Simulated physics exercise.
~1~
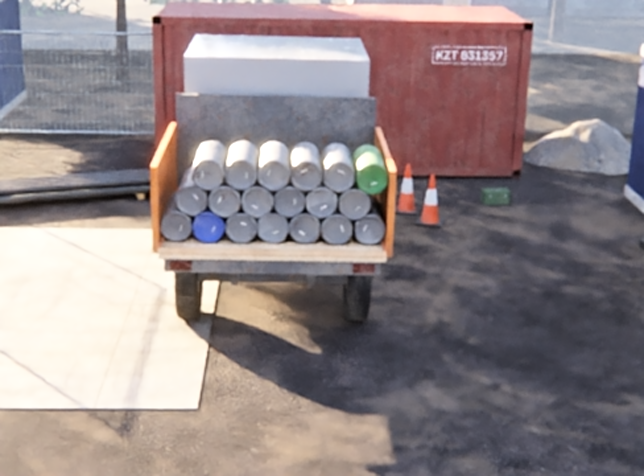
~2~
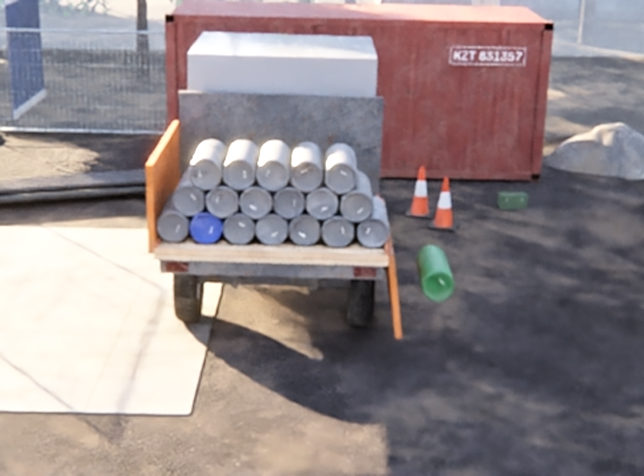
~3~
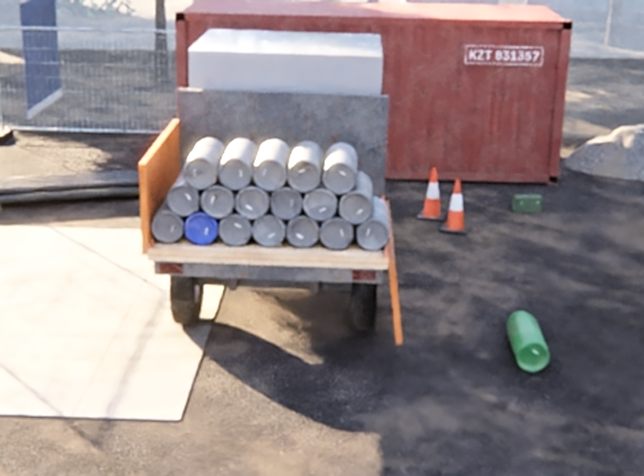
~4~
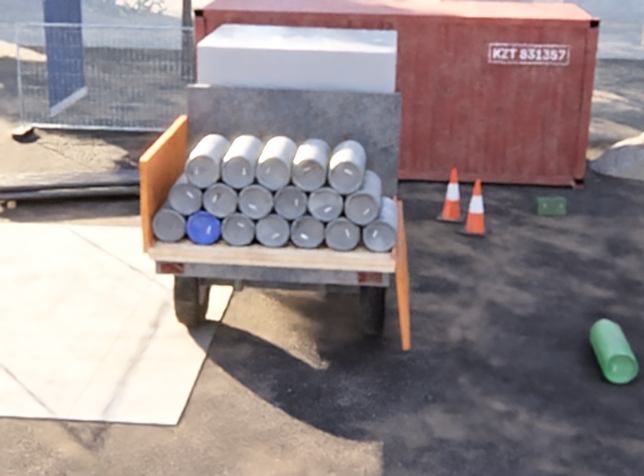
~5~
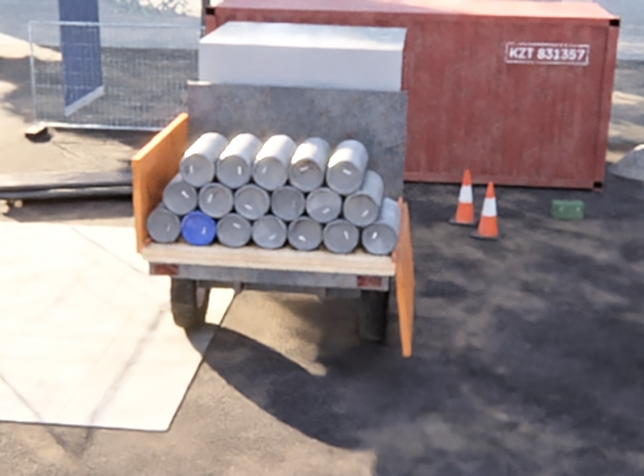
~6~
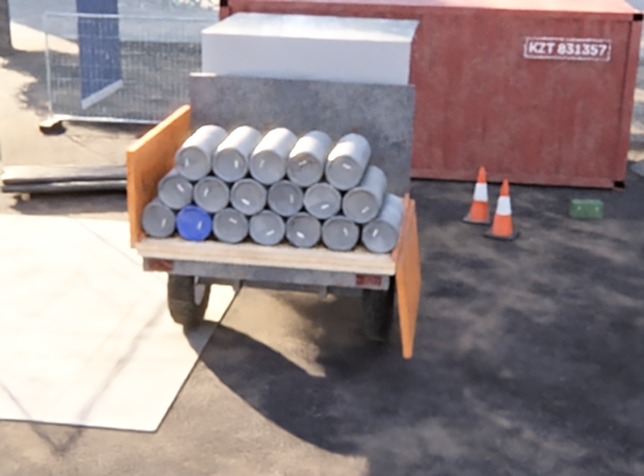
In a paved yard in front of a red shipping container, the back of a parked flatbed lorry is seen from slightly above. Grey cylinders lie stacked in three rows between orange side boards, with a blue one at the bottom left and a green one at the top right. The right board drops open and hangs down, and the green cylinder falls off that side. It rolls away across the ground to the right, passes in front of two traffic cones, and leaves view as the camera drifts sideways. The blue cylinder and the grey ones remain stacked on the deck.
